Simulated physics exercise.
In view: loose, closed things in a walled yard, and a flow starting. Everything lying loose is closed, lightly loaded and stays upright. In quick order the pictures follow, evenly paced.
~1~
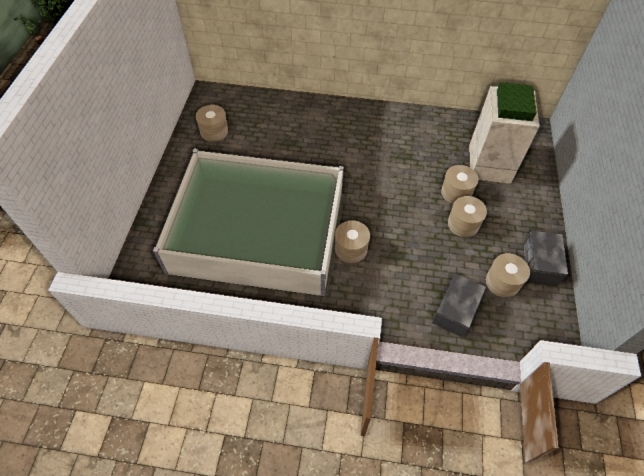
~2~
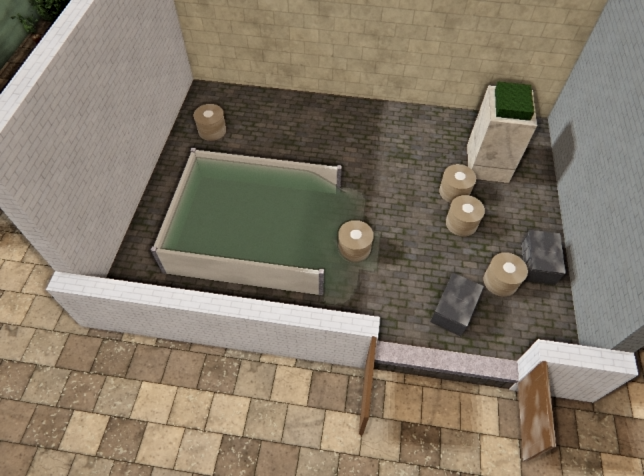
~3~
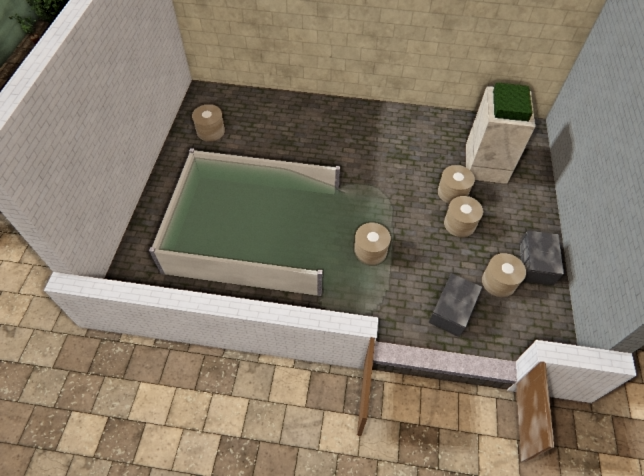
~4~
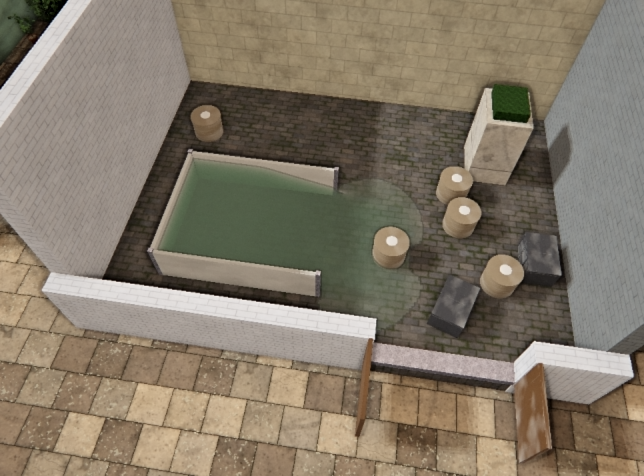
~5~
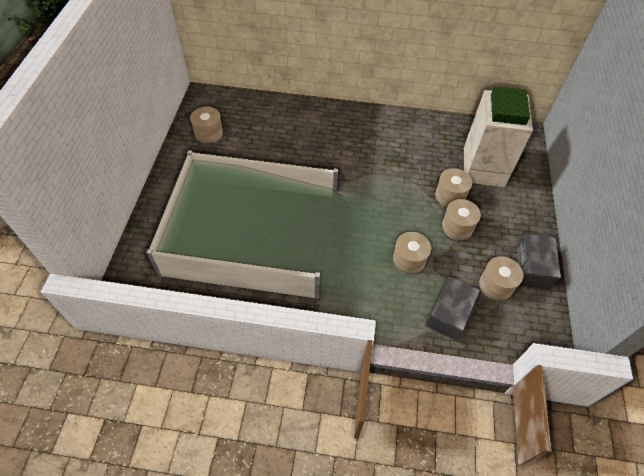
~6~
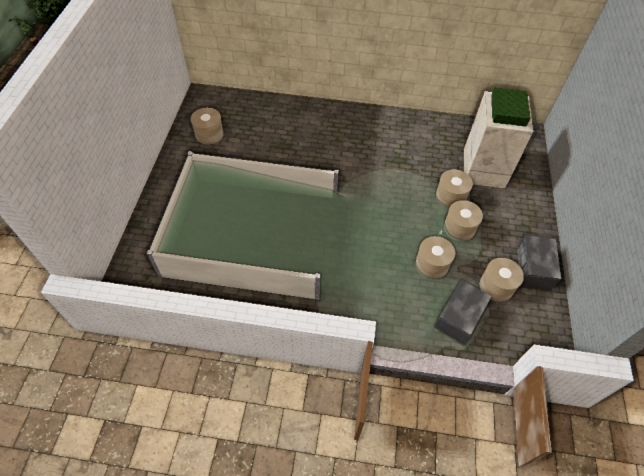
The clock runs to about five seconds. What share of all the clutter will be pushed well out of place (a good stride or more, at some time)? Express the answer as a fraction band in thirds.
Fraction band: 2/3 or more.
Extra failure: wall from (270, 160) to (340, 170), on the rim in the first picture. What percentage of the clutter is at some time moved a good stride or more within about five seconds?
I'd put it at about 10 percent.
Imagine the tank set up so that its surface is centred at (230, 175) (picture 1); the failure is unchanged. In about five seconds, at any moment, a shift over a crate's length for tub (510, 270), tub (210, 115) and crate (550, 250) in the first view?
As listed: That far or more, no, no.
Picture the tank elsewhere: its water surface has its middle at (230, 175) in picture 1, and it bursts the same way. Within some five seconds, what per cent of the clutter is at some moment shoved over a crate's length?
I'd estimate around 70 percent.
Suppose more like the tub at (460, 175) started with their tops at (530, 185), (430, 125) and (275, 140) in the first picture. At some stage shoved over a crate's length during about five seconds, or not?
Sequence: Travels that far, doesn't go far, doesn't go far.
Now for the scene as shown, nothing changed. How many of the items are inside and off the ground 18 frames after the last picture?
I make it 6 of them.
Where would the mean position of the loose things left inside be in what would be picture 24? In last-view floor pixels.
I'd say somewhere close to (466, 226).
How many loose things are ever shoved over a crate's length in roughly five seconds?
It comes out at 6.
A moment on, 2 of 7 are well off their spots; 1 afloat.
Next, 5 of 7 are well off their spots; 6 afloat.
Later, 5 of 7 are well off their spots; 6 afloat.
In the end, 6 of 7 are well off their spots, and 6 have been at some point; 5 afloat.
